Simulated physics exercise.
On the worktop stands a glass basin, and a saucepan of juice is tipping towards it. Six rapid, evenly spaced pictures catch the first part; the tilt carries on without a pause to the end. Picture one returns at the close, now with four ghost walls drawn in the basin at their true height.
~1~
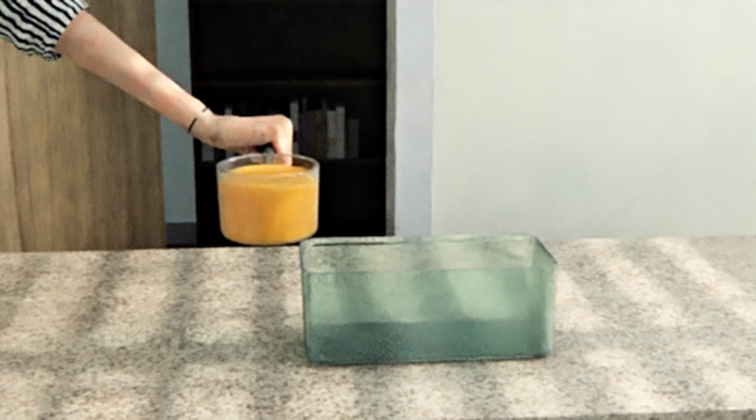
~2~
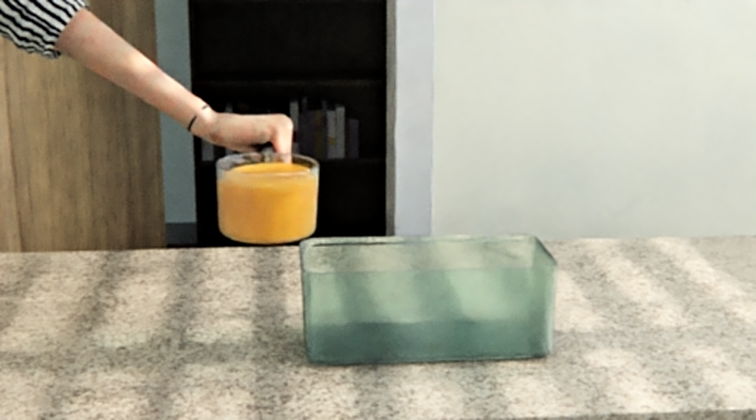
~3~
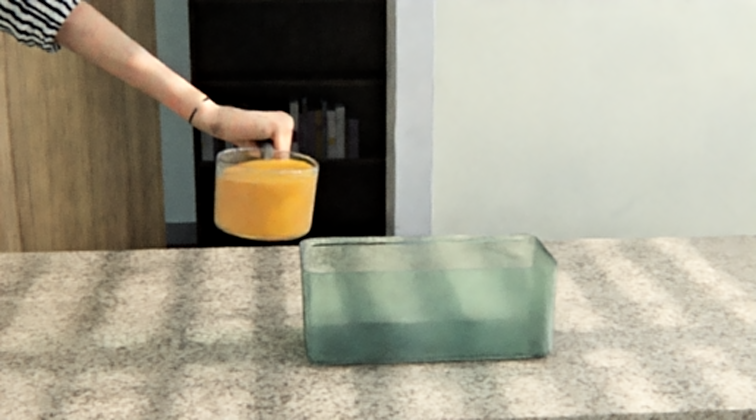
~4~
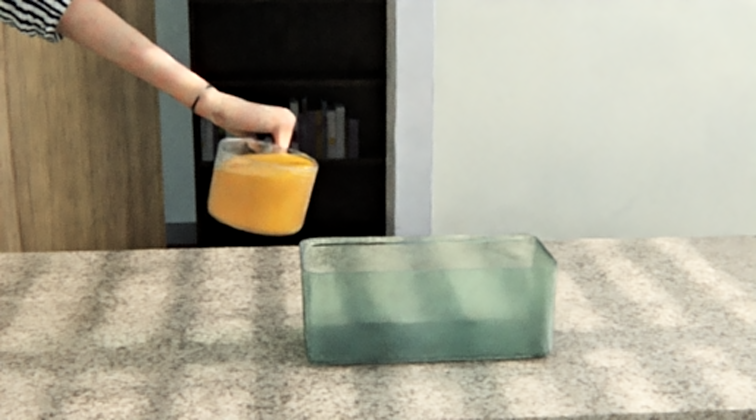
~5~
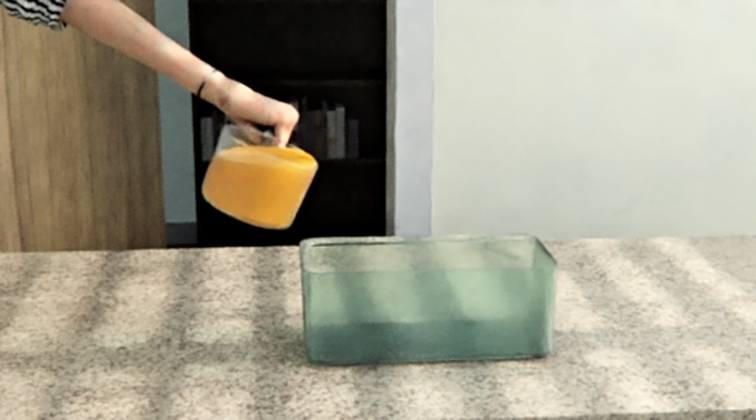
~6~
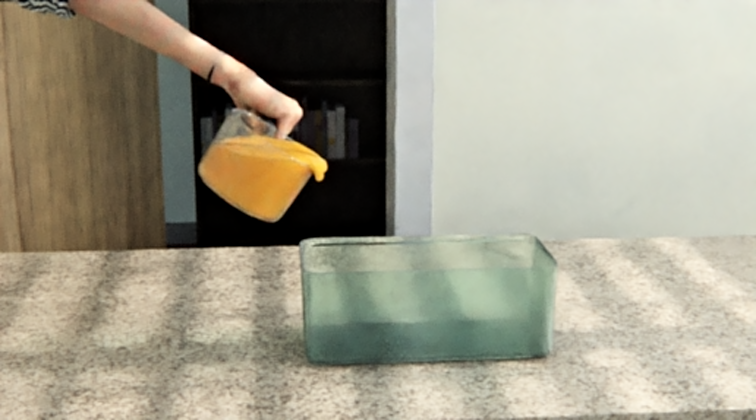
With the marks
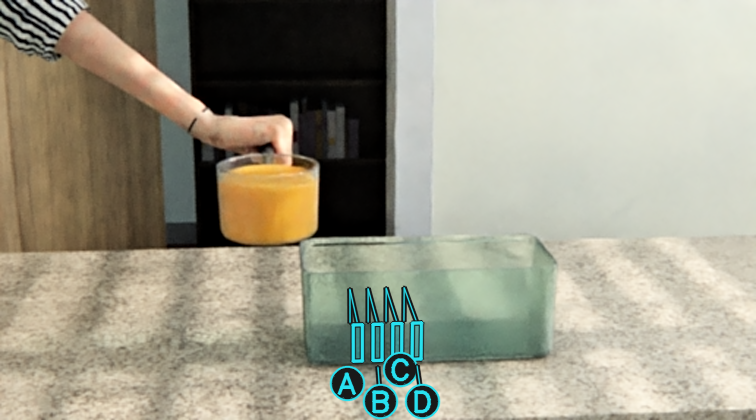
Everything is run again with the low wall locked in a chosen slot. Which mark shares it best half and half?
Use place D.
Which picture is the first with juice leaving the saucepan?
In picture 5.
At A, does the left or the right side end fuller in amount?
More ends on the right.
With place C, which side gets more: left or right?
The right one.
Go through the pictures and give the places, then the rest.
Upright, lip at (316, 163); basin from (306, 363) to (551, 354); nothing has left yet.
Upright, lip at (316, 163); nothing has left yet.
Tipped about 6°, lip at (316, 163); nothing has left yet.
Tipped about 14°, lip at (316, 163); nothing has left yet.
Tipped about 23°, lip at (316, 163); juice is over the lip, down to (316, 163).
Tipped about 34°, lip at (316, 163); juice is over the lip, down to (320, 175).
On the marked copy, A at (358, 367); B at (377, 367); C at (397, 366); D at (417, 365).
For place A, about 5 % ends left of the wall and 94 % right of it.
For place B, about 9 % ends left of the wall and 90 % right of it.
For place C, about 19 % ends left of the wall and 80 % right of it.
For place D, about 50 % ends left of the wall and 49 % right of it.
